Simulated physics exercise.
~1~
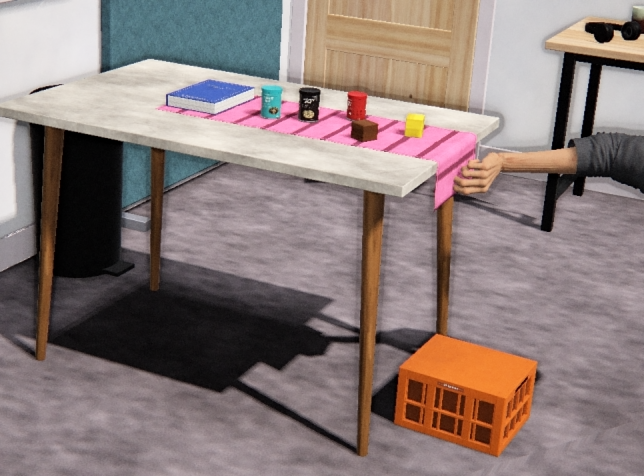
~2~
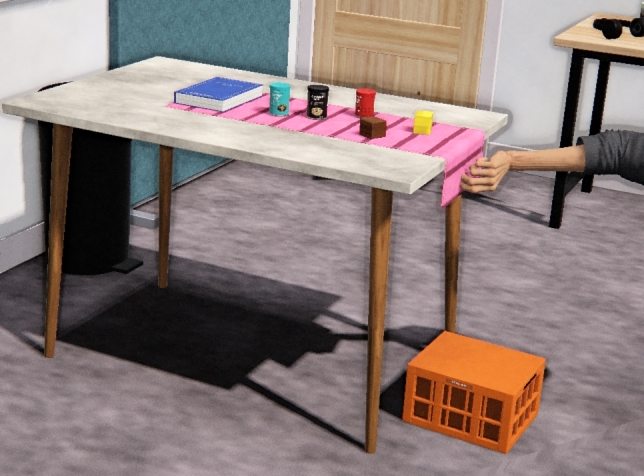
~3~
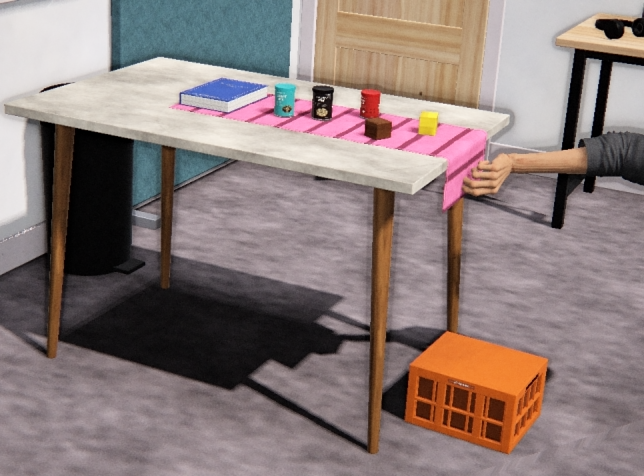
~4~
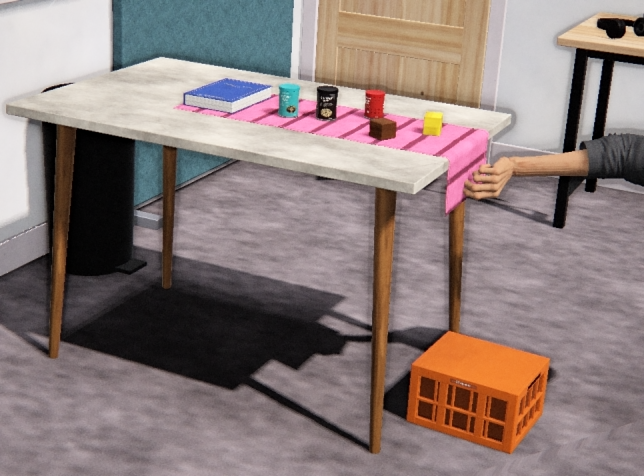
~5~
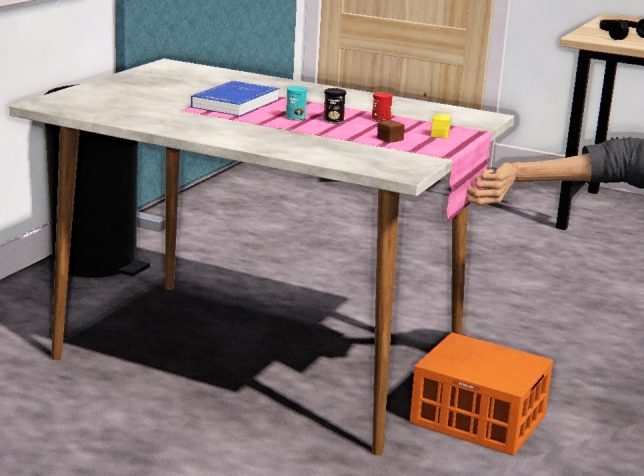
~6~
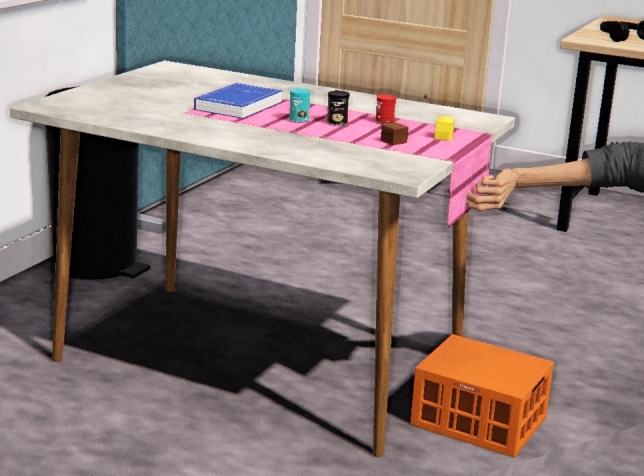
A hand slowly draws a pink cloth rightward over the table edge, carrying small objects along.
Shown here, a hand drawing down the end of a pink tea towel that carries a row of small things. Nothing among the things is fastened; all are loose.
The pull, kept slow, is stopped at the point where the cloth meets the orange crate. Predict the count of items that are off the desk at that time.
Four objects go.
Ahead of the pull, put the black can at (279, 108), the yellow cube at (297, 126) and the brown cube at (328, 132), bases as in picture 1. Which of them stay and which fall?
Looks like the black can hangs in there, the yellow cube ends up down, and the brown cube ends up down.
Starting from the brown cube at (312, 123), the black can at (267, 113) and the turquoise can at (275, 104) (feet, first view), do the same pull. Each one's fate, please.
The brown cube ends up knocked off; the black can ends up still aboard; the turquoise can ends up still aboard.
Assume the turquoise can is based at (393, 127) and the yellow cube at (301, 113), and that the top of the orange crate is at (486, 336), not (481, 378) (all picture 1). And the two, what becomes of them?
In the end the turquoise can is no longer on top and the yellow cube is still on top.
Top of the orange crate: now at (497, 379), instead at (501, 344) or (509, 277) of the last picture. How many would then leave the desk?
The count comes out 3 and 1.
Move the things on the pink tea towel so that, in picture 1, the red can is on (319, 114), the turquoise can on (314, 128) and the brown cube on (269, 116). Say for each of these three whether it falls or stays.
The red can will end up down, the turquoise can will end up down, and the brown cube will stay where it is.
Early on, hem near (463, 286); yellow cube and brown cube gone.
Midway, hem near (459, 335); yellow cube, brown cube and red can gone.
Finally, hem on the crate; yellow cube, brown cube, red can and black can gone. The count of fallen things is four.
